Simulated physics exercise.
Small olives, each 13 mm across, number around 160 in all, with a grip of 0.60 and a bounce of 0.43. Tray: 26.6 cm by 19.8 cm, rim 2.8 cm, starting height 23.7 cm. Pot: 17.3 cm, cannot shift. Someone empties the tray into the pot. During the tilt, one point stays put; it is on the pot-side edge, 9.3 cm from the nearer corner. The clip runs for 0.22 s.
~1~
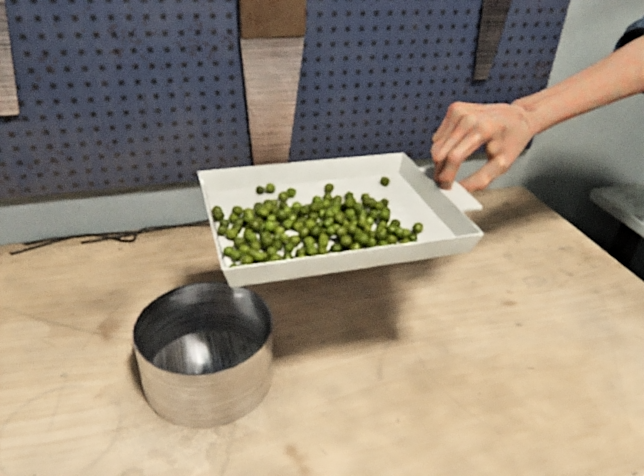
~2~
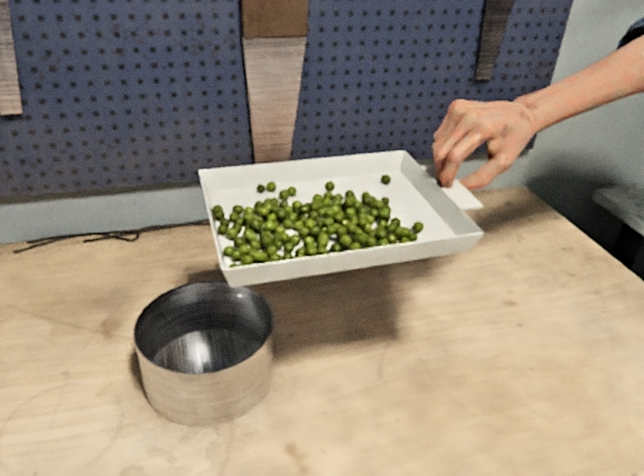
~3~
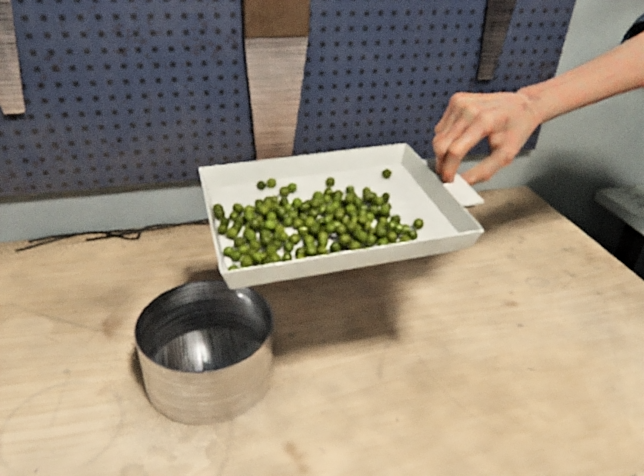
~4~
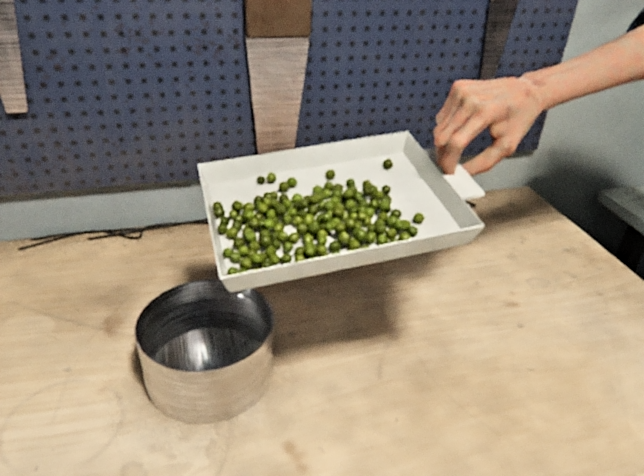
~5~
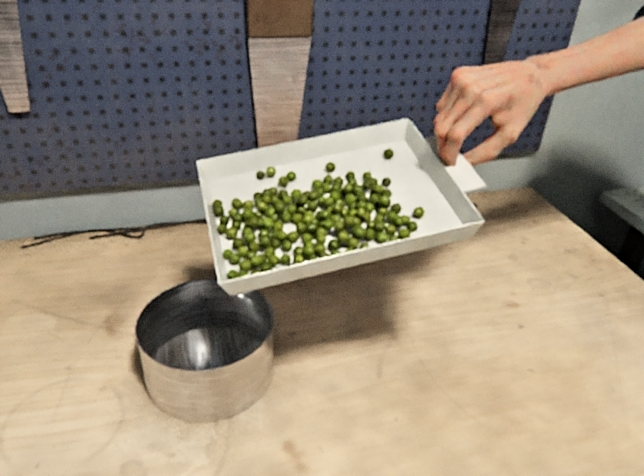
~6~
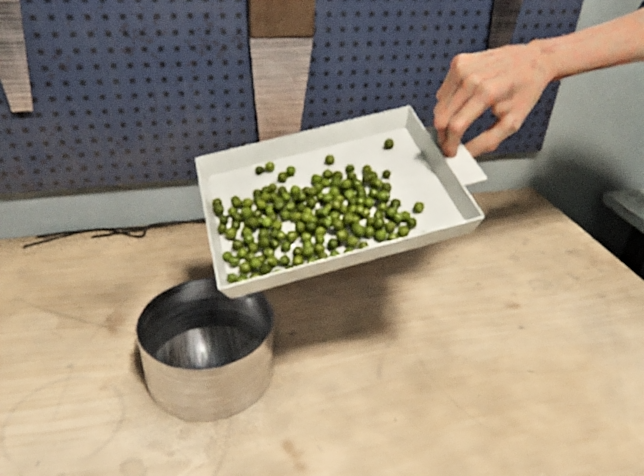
On a pale wooden table before blue pegboard panels, a hand at the right holds a white tray of small green olives beside a round metal pot and gradually tilts it, lowering the left front corner toward the pot.
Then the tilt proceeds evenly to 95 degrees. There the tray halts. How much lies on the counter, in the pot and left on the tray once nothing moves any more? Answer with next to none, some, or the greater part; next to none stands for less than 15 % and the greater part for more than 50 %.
Counter: The greater part; pot: Next to none; tray: Next to none.
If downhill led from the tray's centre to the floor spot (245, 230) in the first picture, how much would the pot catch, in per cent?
Something like 50 in a hundred.
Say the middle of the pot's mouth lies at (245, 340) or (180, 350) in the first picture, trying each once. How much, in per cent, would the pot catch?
About 55 percent the first time and about 35 percent the second.
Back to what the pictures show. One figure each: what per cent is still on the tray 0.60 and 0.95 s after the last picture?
The figures go 95 and then 30.
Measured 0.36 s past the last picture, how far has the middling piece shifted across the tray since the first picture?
By then it sits near 2 cm from where it began.
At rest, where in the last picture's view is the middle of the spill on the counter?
Centre of spill: Around pixel (228, 460).
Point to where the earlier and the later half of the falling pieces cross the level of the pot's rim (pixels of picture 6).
Near (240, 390) at first, near (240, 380) afterwards.
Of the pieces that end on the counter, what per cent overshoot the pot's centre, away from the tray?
Share: Close to 50 %.
Then, 0.36 s after the last picture, tilt 55 degrees; the tray holds 100 %, the pot 0 %.
Then, 0.60 s after the last picture, tilt 80 degrees; the tray holds 95 %, the pot 0 %.
Then, 0.95 s after the last picture, tilt 95 degrees; the tray holds 30 %, the pot 0 %.
In the end, counter 95 %, pot 5 %, tray 0 %.
